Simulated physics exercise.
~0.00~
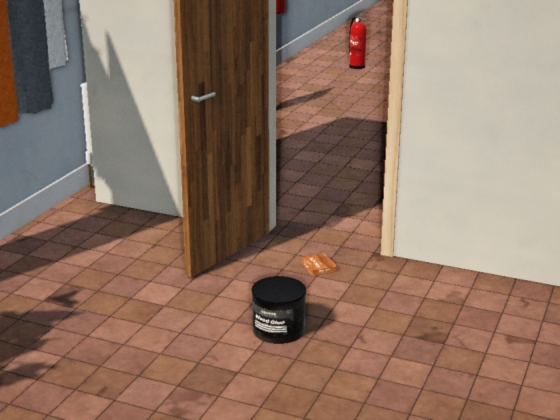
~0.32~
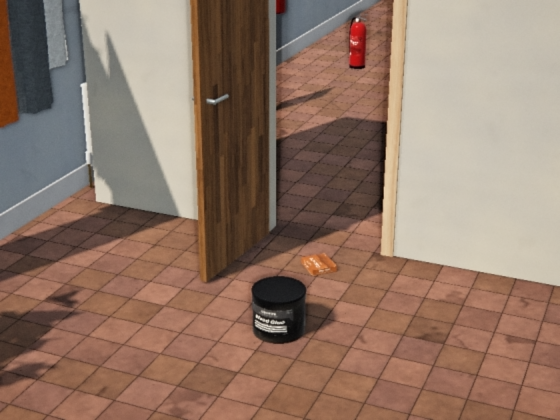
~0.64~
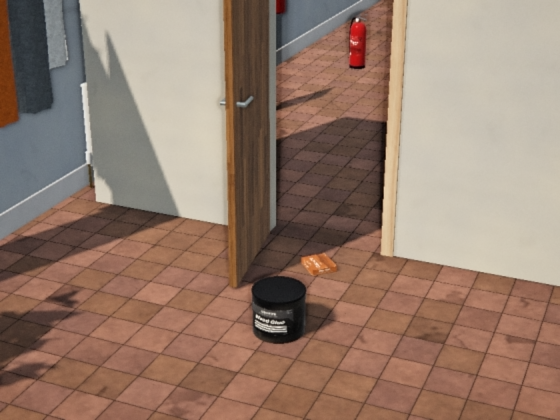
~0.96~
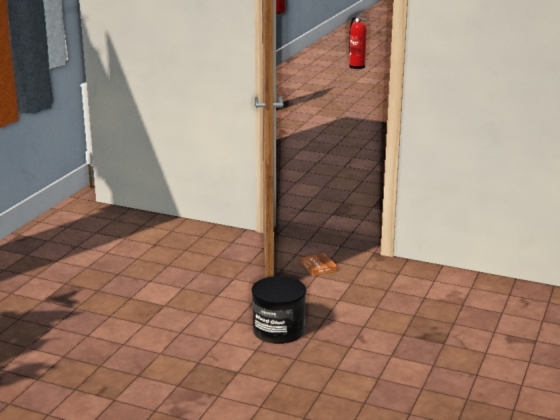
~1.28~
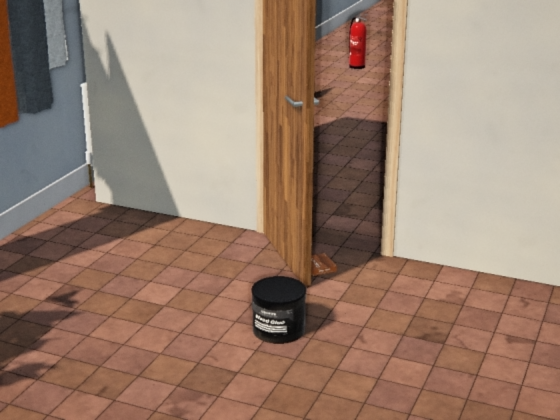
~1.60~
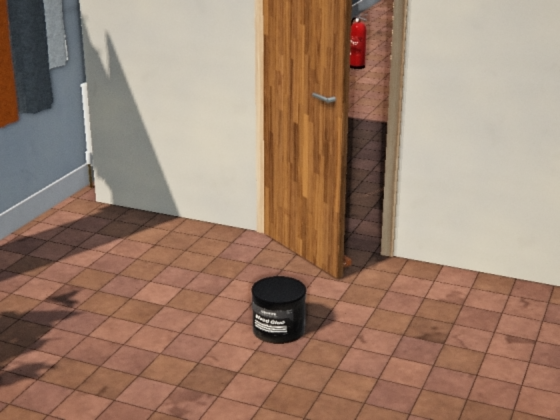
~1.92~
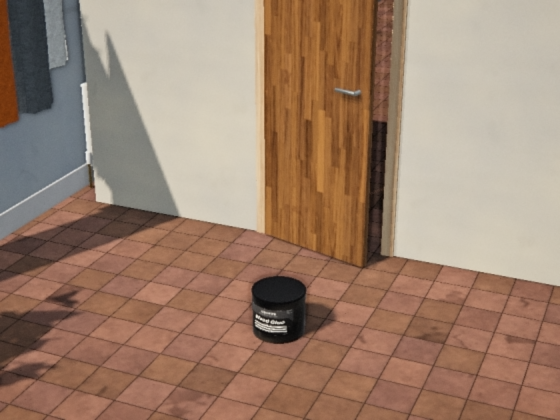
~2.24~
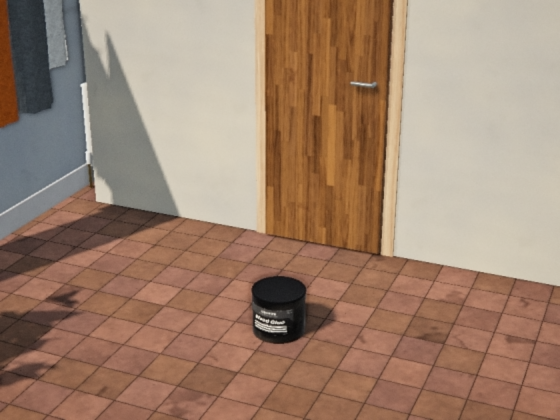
A wooden door swings shut past a black pail, pushing an orange packet out of view.
